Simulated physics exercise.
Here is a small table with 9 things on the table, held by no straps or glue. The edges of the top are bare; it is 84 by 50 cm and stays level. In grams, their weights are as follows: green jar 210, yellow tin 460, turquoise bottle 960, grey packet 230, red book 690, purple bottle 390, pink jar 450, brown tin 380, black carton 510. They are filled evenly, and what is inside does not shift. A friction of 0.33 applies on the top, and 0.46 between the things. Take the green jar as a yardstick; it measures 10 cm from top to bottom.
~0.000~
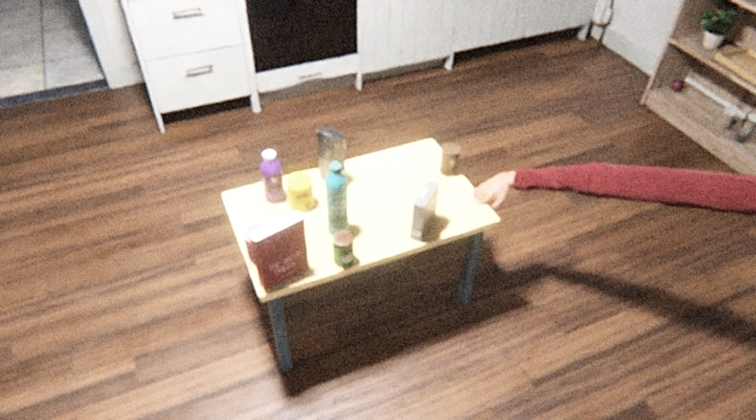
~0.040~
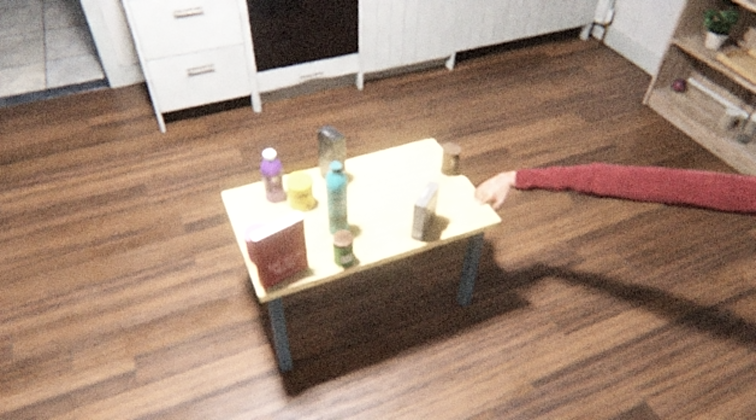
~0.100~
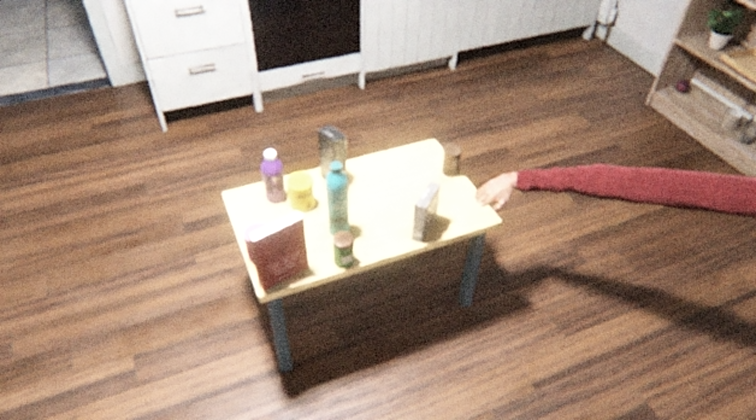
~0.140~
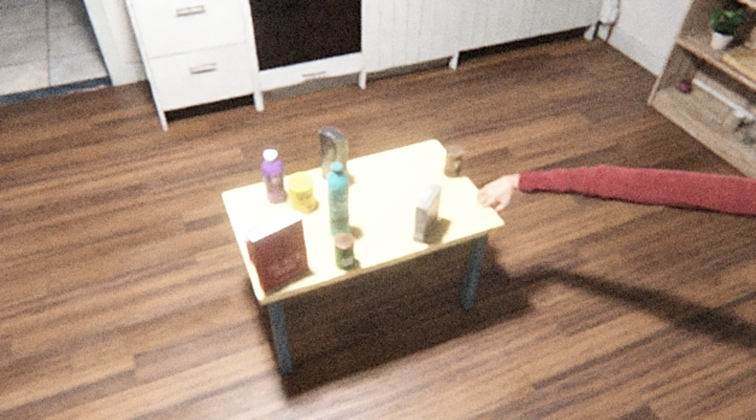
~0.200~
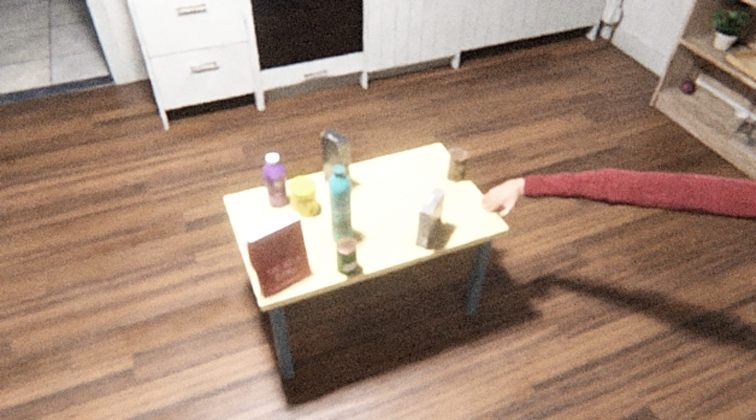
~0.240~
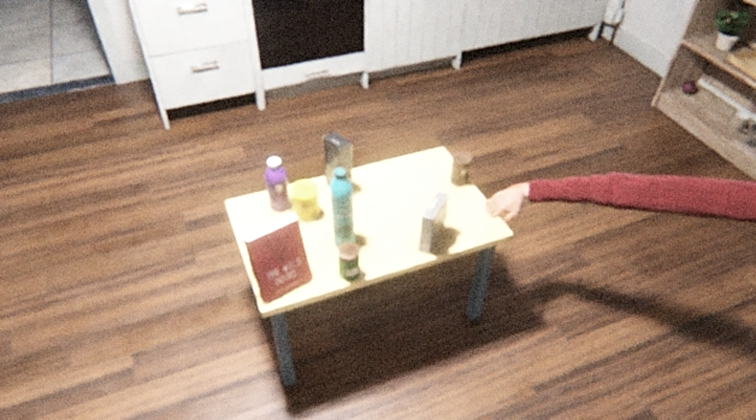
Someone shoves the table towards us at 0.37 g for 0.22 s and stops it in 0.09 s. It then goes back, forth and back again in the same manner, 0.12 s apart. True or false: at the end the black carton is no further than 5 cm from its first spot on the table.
True.
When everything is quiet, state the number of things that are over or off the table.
The number is 4.
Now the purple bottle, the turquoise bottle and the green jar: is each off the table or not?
Final state - the purple bottle stays within bounds; the turquoise bottle ends out of bounds; the green jar ends out of bounds.
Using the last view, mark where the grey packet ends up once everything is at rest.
Close to pixel (470, 347) in the final view.
After 0.74 s, table shifted 1 cm; green jar, turquoise bottle, grey packet and red book now off the table; black carton slid 6 cm near (341, 169); purple bottle slid 7 cm.
After 1.14 s, table shifted 9 cm; pink jar slid 7 cm.
At rest (2.3 s), off the table, green jar, turquoise bottle, grey packet and red book; not toppled but over 5 cm from the start, pink jar; the other 4 in place, give or take 5 cm. In the last view, black carton near (335, 160).
